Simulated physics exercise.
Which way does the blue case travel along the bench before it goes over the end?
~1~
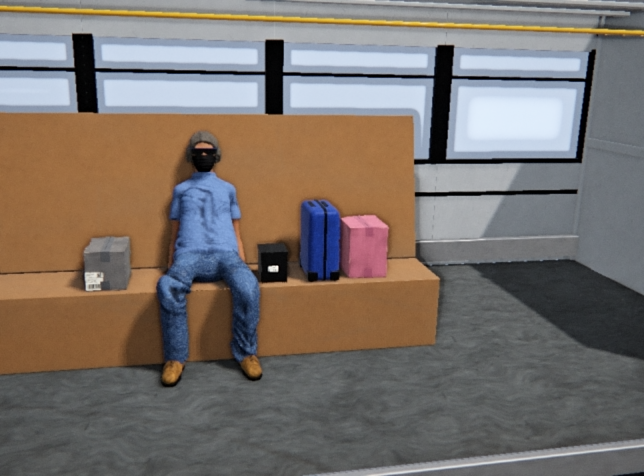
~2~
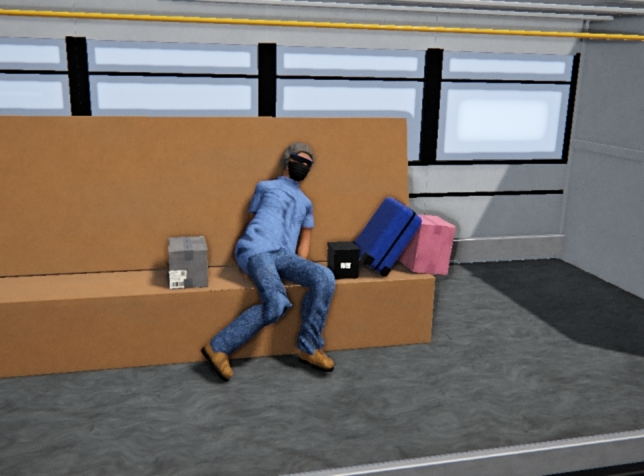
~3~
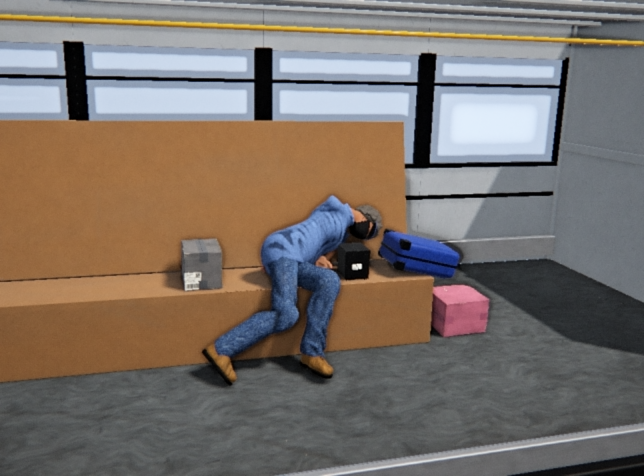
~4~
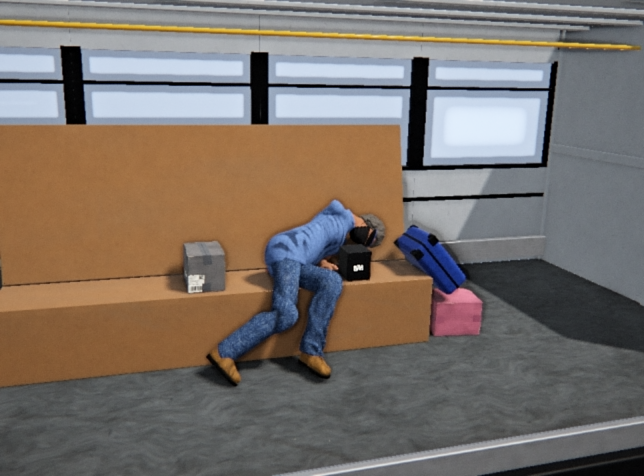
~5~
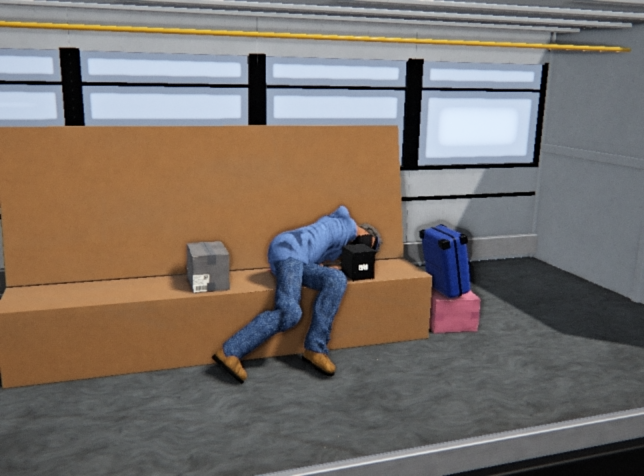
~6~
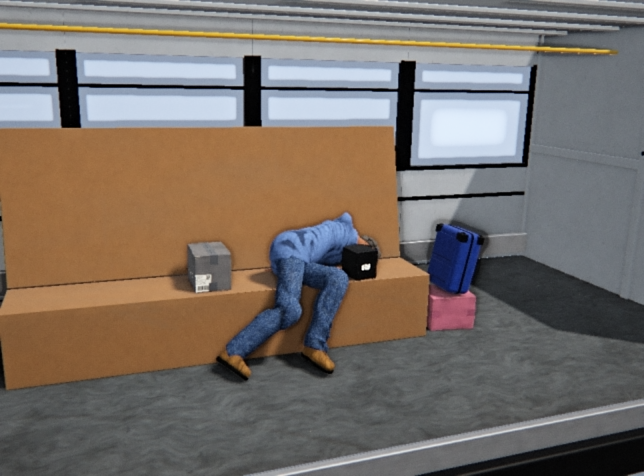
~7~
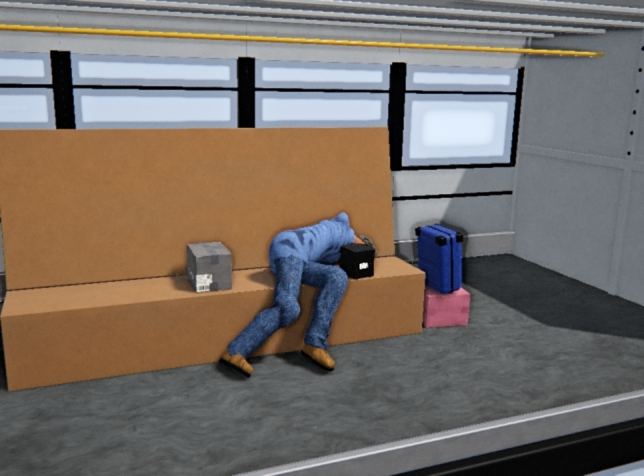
The blue case moves to the right, tipping over as it goes past the right-hand end of the bench.
